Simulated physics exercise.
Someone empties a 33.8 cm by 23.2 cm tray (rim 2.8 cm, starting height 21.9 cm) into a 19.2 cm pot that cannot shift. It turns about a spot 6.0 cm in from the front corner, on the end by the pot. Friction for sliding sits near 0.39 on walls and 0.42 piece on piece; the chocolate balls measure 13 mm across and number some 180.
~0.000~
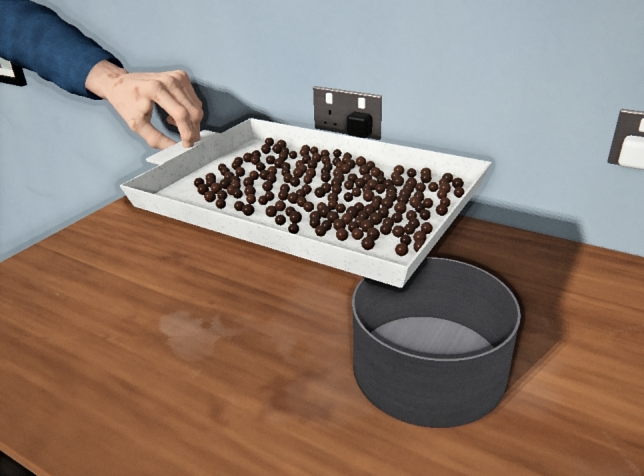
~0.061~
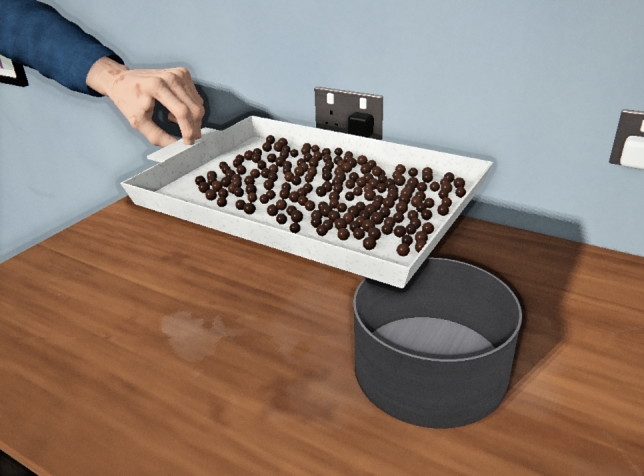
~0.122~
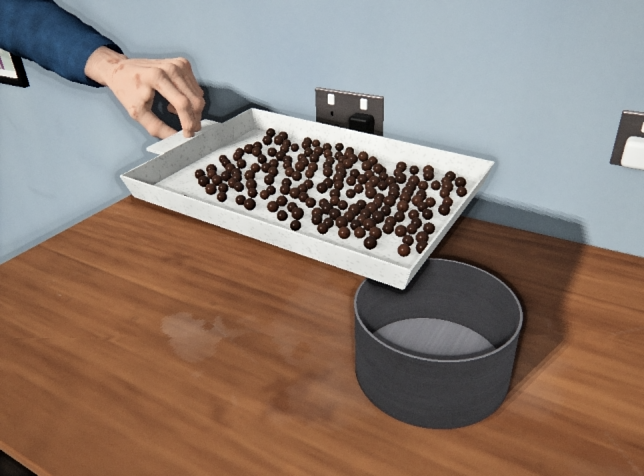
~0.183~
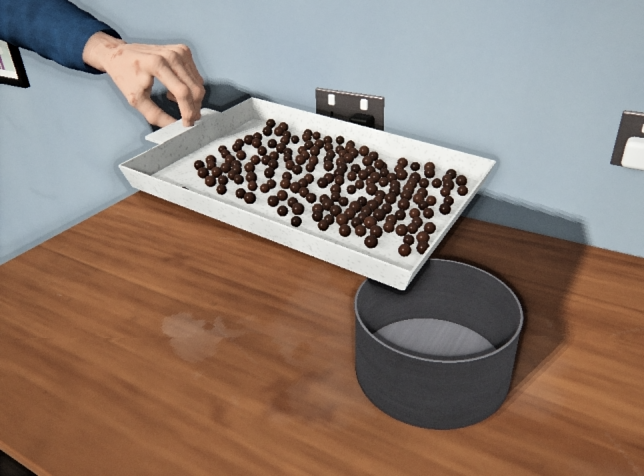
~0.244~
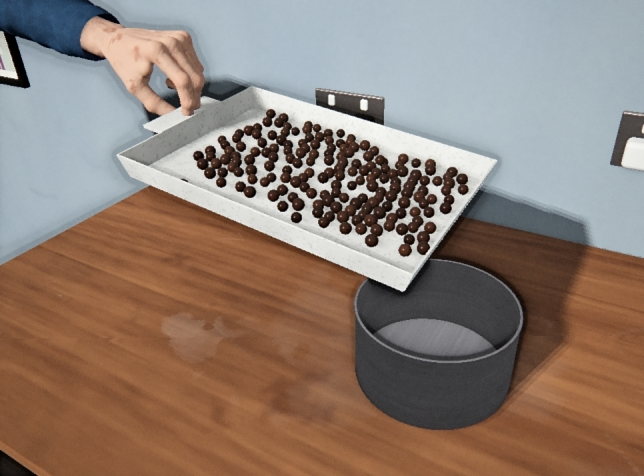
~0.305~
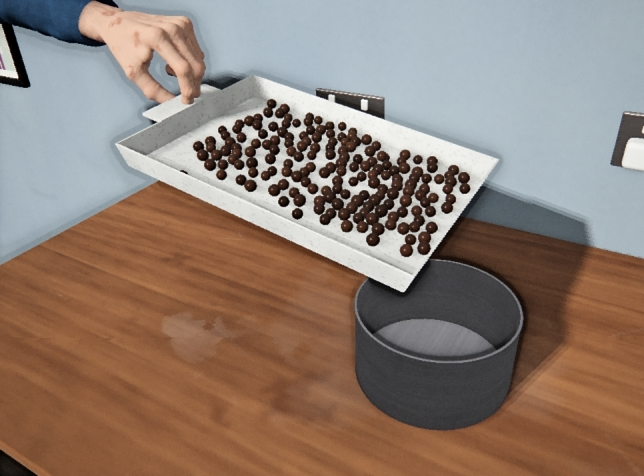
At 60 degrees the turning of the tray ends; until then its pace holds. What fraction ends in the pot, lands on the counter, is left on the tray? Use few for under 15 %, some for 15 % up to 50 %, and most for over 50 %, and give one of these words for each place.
Pot: Few, counter: Few, tray: Most.
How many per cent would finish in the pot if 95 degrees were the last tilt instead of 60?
About 0 in a hundred would end up in the pot.
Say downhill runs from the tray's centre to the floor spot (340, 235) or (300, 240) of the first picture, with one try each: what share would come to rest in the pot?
Estimate: Some 0 % and some 0 % respectively.
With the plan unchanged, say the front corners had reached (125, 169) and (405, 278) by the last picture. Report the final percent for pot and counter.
Final per cent - pot 0, counter 10.
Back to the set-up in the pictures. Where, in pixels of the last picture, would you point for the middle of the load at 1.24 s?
Approximately (411, 177) in the final picture.
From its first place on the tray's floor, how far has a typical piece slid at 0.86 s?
About 8 cm.
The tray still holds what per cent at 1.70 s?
It works out to near 100 per cent of the load.
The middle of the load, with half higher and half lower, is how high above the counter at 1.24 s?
Roughly 28 centimetres, more or less.
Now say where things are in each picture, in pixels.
Tray tilt 0 degrees, front corners at (130, 184) and (402, 261); middle of the pieces at (326, 188); pot at (434, 302), in the first picture.
Tray tilt 1 degrees, front corners at (131, 182) and (404, 262); middle of the pieces at (327, 187), in the second picture.
Tray tilt 3 degrees, front corners at (130, 175) and (405, 264); middle of the pieces at (328, 183), in the third picture.
Tray tilt 5 degrees, front corners at (129, 165) and (407, 265), lowest corner right front; middle of the pieces at (329, 178), in the fourth picture.
Tray tilt 8 degrees, front corners at (127, 154) and (408, 267), lowest corner right front; middle of the pieces at (329, 173), in the fifth picture.
Tray tilt 10 degrees, front corners at (126, 143) and (409, 269), lowest corner right front; middle of the pieces at (331, 168); pot at (437, 304). The tray's pace is about 40 degrees a second, in the sixth picture.
After 0.86 s, tilt 34 degrees; the tray holds 100 %, the pot 0 %.
Then, at 1.24 s, tilt 50 degrees; the tray holds 100 %, the pot 0 %.
After 1.70 s, tilt 60 degrees; the tray holds 100 %, the pot 0 %.
At rest (2.8 s), pot 0 %, counter 0 %, tray 100 %.
